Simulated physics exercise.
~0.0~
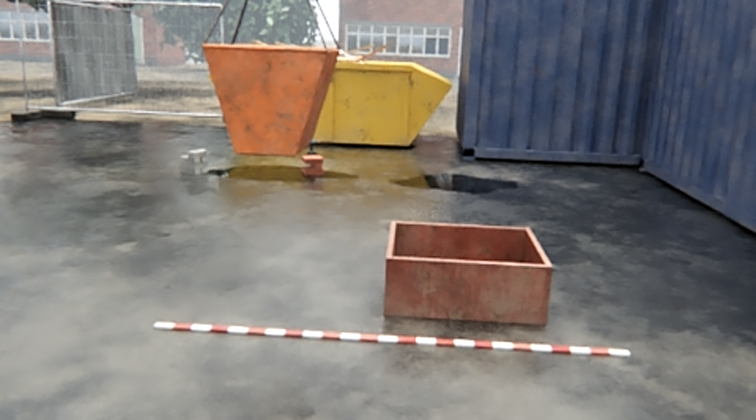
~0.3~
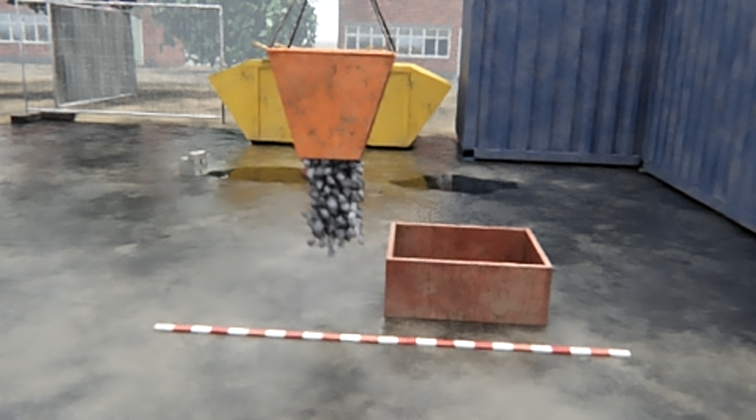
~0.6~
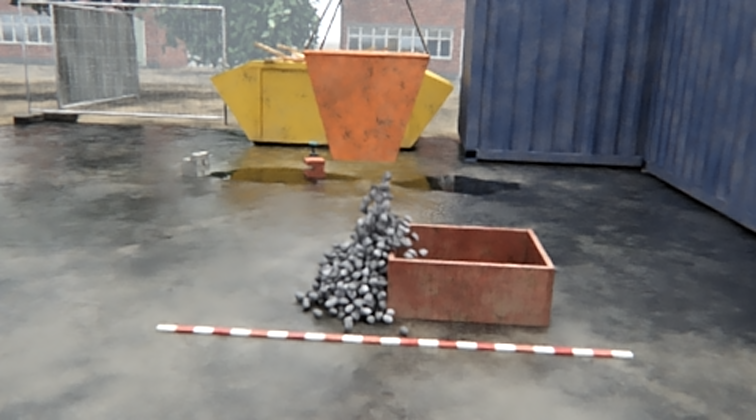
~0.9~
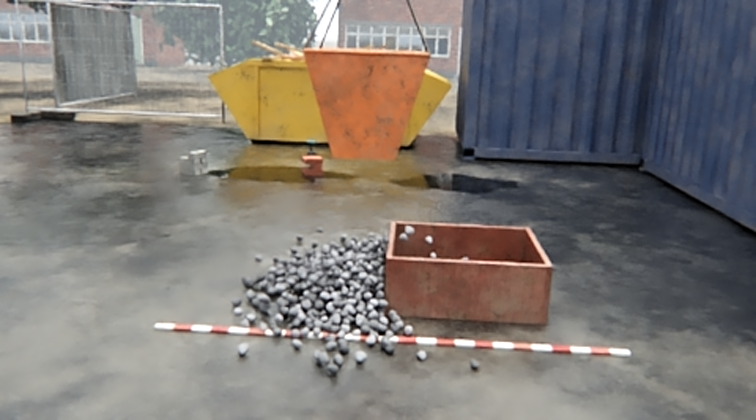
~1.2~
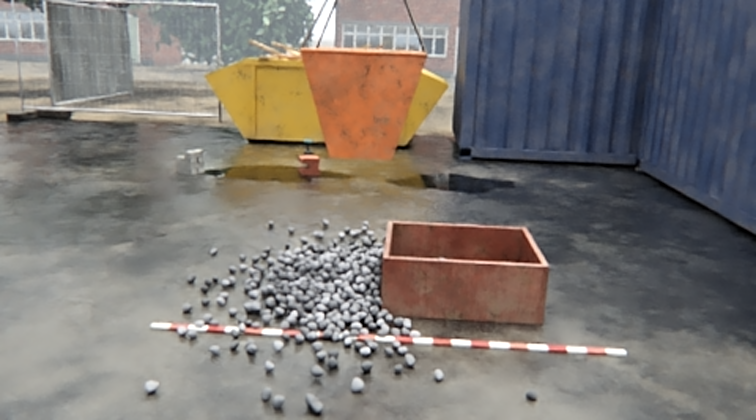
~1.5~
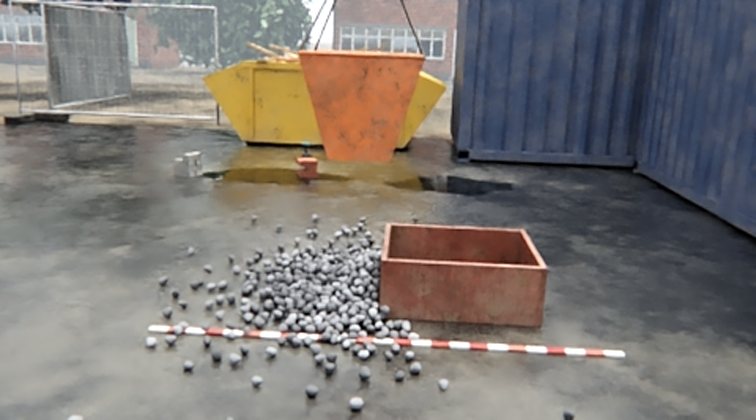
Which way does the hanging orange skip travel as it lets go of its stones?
It moves to the right, passing in front of the yellow container.
